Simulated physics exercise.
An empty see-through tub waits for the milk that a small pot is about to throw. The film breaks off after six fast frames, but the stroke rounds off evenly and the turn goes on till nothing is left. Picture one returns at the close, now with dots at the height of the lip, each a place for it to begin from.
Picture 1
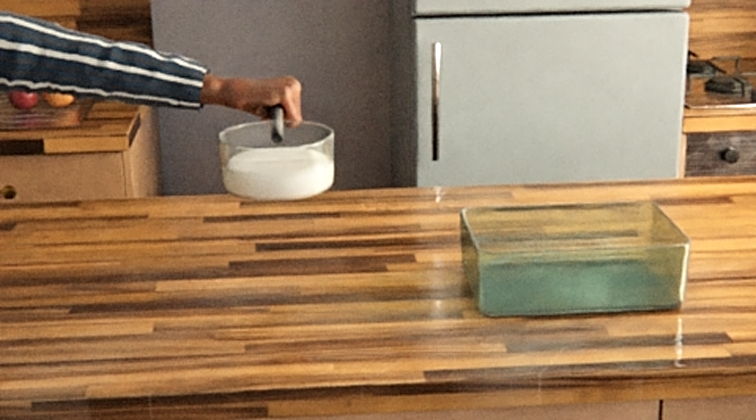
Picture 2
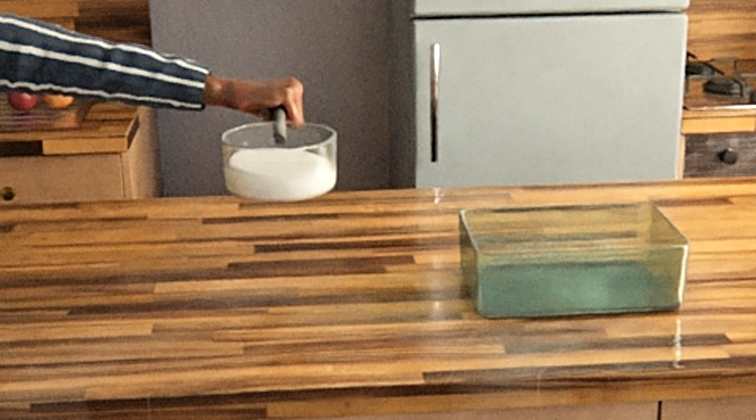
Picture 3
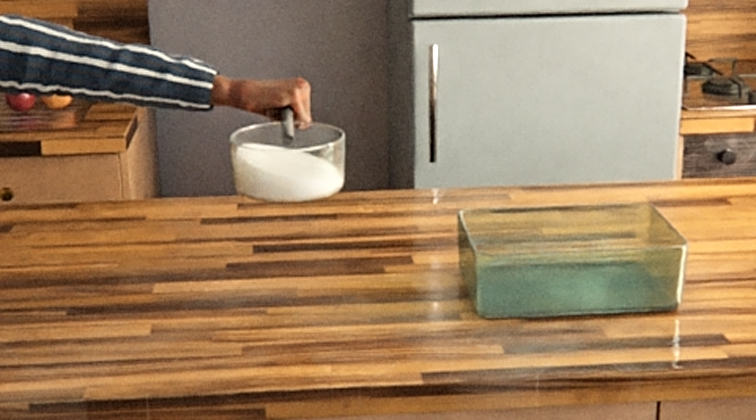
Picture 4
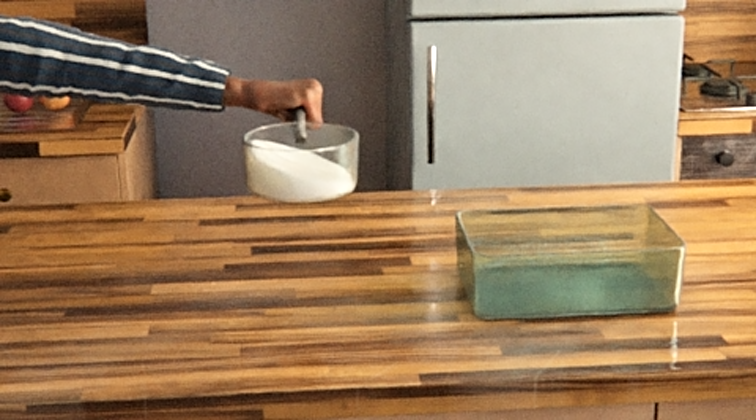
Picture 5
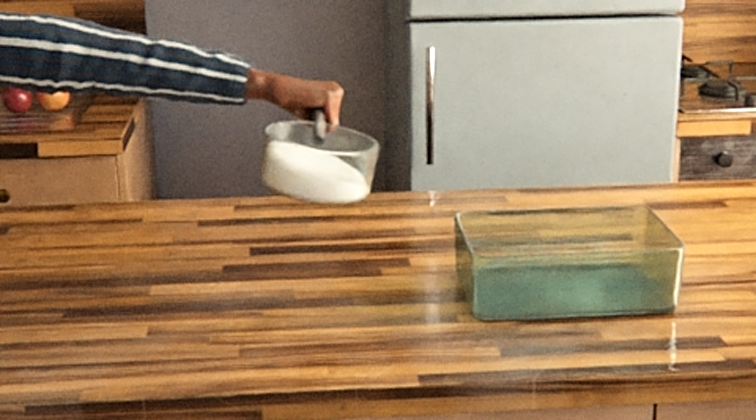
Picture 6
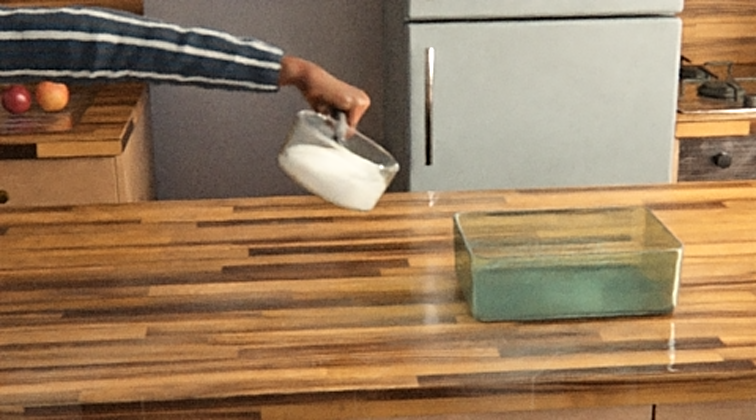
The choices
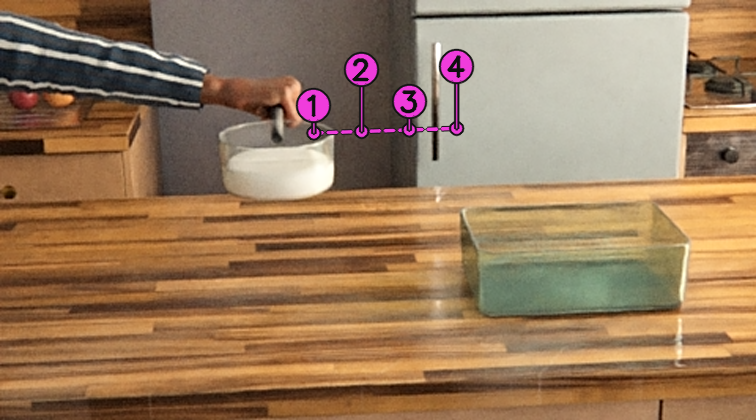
On a striped wooden kitchen counter, a clear rectangular tub sits at the right while a hand in a striped sleeve holds a small see-through pot of milk, moves it slightly right, then tilts it rightward.
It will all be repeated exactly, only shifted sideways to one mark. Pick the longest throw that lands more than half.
Take 2.
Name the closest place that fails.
It is 1.
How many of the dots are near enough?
Three of them.
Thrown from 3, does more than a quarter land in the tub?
Yes.
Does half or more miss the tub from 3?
No.
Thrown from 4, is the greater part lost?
No, that is safe.
On the marked copy, 1 at (313, 133); 2 at (361, 131); 3 at (409, 129); 4 at (456, 128).
For place 1, about 22 % lands in the tub, 74 % falls short and 4 % goes beside or beyond.
For place 2, about 77 % lands in the tub, 16 % falls short and 8 % goes beside or beyond.
For place 3, about 87 % lands in the tub, 2 % falls short and 11 % goes beside or beyond.
For place 4, about 87 % lands in the tub, 6 % falls short and 8 % goes beside or beyond.
